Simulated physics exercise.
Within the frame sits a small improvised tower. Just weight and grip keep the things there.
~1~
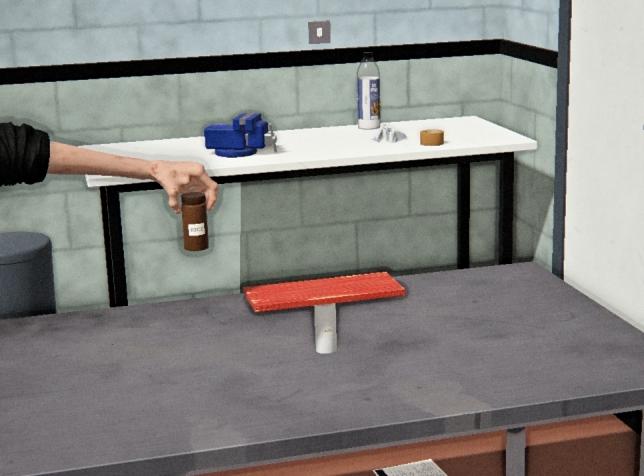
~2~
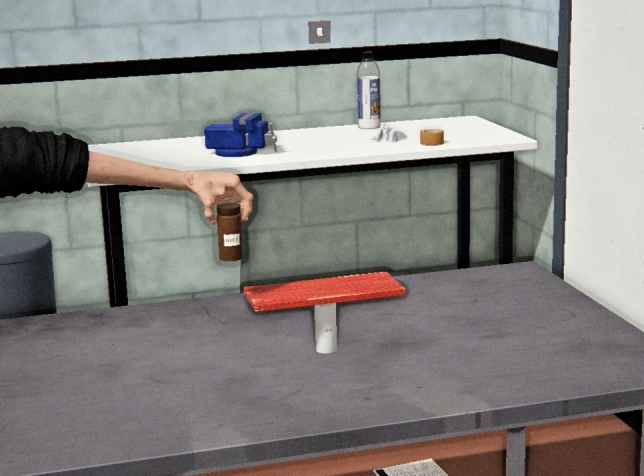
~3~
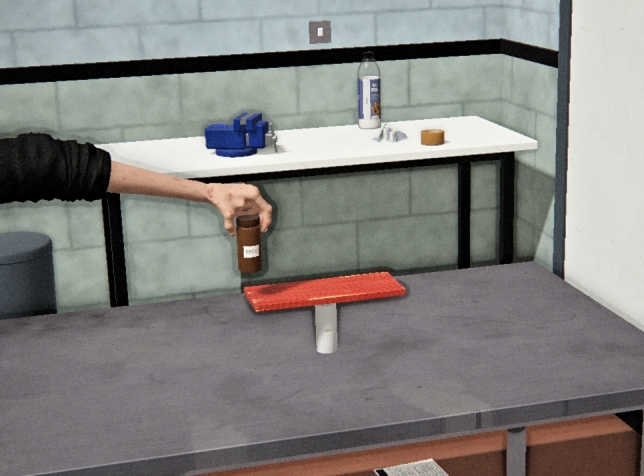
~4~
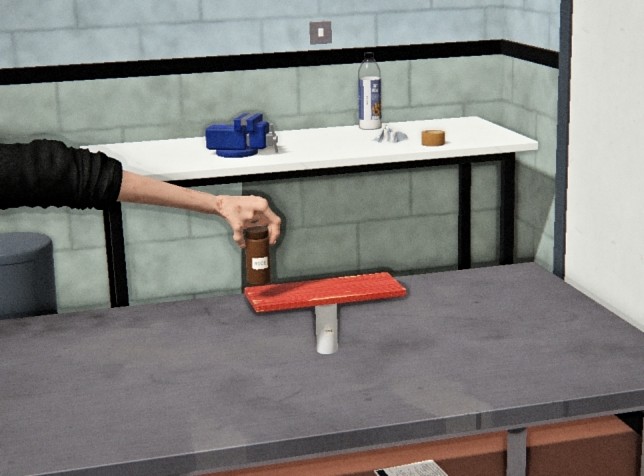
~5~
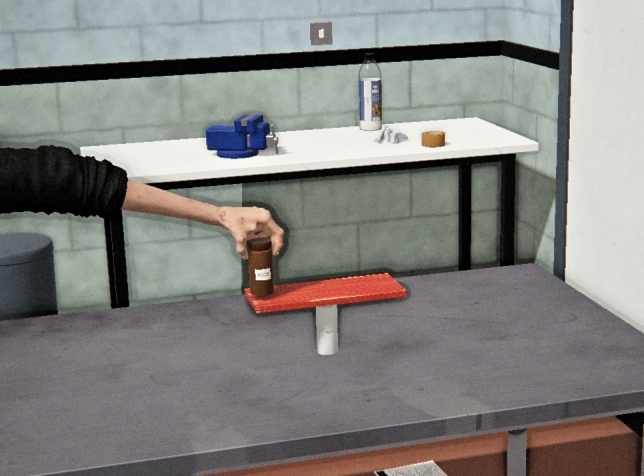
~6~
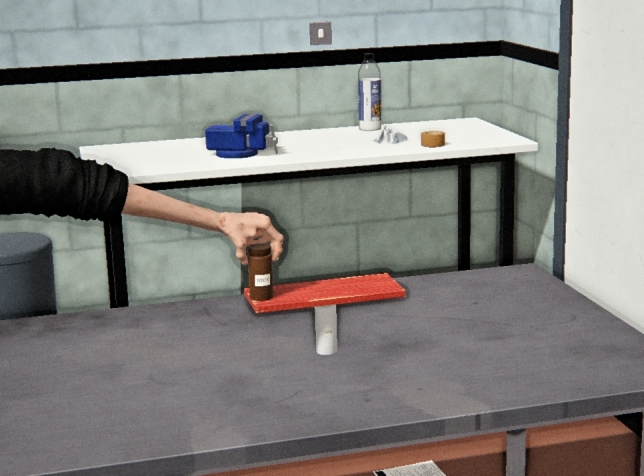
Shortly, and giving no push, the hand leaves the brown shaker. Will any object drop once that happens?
Most likely the stack fails.
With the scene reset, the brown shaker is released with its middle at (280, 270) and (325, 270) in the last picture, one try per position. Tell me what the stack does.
Topples, then stands firm.
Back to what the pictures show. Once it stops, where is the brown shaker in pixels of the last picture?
End position in the final view: Approximately (189, 358).
Then, 0.40 s later than the last frame, brown shaker now fallen; red board tilted by 45°.
Then, 0.60 s later than the last frame, red board now fallen; white shaker tilted by 14°.
Then, 0.70 s later than the last frame, white shaker tilted by 58°.
When it is over, fallen, red board, brown shaker and white shaker. End places, in pixels of the last picture, brown shaker near (189, 358). The stack comes apart.
